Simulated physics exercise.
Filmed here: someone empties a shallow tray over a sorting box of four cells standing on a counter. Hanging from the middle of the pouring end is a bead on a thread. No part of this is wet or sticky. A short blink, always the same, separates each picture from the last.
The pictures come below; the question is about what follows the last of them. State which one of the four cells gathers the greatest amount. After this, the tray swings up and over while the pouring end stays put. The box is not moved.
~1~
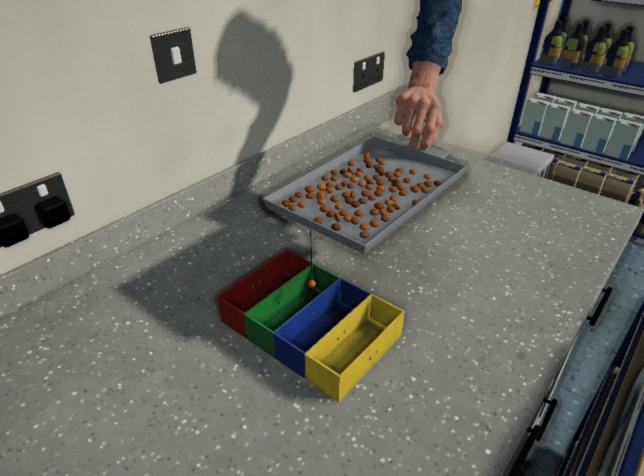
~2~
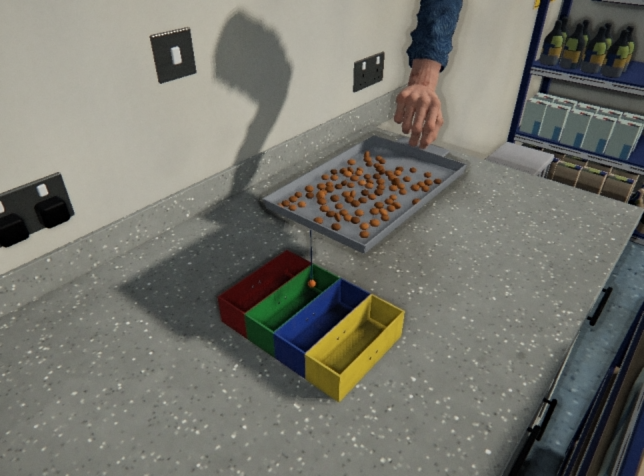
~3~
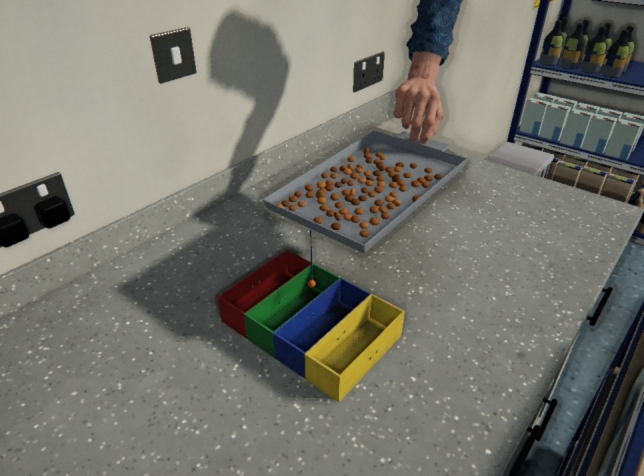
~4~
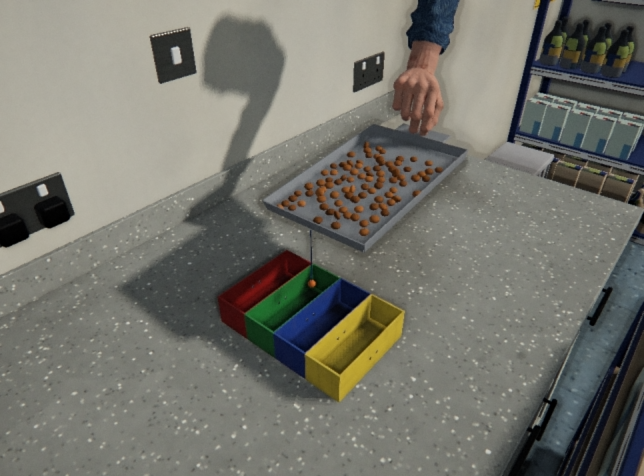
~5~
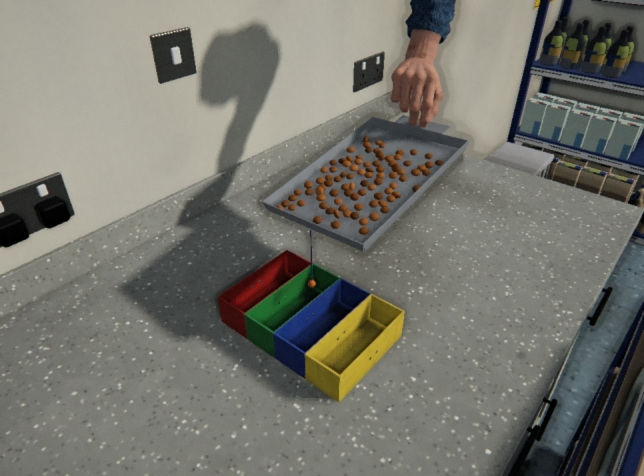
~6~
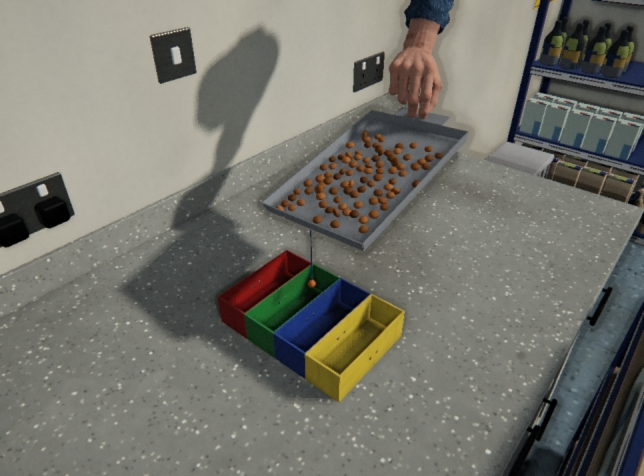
It is the red cell.
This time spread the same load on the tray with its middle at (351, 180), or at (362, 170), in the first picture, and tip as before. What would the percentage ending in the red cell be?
First case: Some 60 %; second case: Some 60 %.
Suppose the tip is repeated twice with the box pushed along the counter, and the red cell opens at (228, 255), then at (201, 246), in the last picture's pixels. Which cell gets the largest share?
The blue cell, then the yellow one.
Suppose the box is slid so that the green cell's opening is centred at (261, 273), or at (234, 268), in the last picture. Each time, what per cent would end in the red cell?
First try: Roughly 0 per cent; second try: Roughly 0 per cent.
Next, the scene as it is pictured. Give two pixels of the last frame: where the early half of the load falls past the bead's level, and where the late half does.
It passes near (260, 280) first and then near (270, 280).
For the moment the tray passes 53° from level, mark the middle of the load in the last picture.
Somewhere around pixel (310, 192) in the last picture.
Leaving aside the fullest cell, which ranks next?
The green one.
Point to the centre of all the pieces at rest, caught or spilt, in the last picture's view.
I'd place the middle at about (261, 314).
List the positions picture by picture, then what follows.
In the first picture, corners of the pouring end at (267, 198) and (365, 243), level; middle of the load at (365, 193), bits of cat kibble; bead on its thread at (312, 284); red cell at (233, 315); green cell at (260, 333); blue cell at (290, 353); yellow cell at (323, 375).
In the second picture, corners of the pouring end at (267, 198) and (364, 243), level; middle of the load at (365, 193).
In the third picture, corners of the pouring end at (266, 199) and (364, 243), tipped barely, lowest at the left corner; middle of the load at (365, 190).
In the fourth picture, corners of the pouring end at (266, 200) and (364, 242), tipped a little, lowest at the left corner; middle of the load at (365, 187).
In the fifth picture, corners of the pouring end at (266, 201) and (363, 242), tipped a little, lowest at the left corner; middle of the load at (364, 183).
In the sixth picture, corners of the pouring end at (265, 202) and (362, 241), tipped a little, lowest at the left corner; middle of the load at (364, 180); red cell at (233, 315); green cell at (260, 333); blue cell at (290, 353); yellow cell at (323, 375).
Soon, tray tipped steeply; all on the tray.
A while on, tray tipped right over; nearly all on the tray; a stray few in the green cell; a stray few in the red cell; a stray few falling or outside the box.
Towards the end, tray tipped past a quarter turn; about half in the red cell; about a quarter in the green cell; a small part in the blue cell; a small part falling or outside the box.
Finally, tray tipped past a quarter turn; about half in the red cell; about a quarter in the green cell; a small part in the blue cell; none in the yellow cell; a small part outside the box.
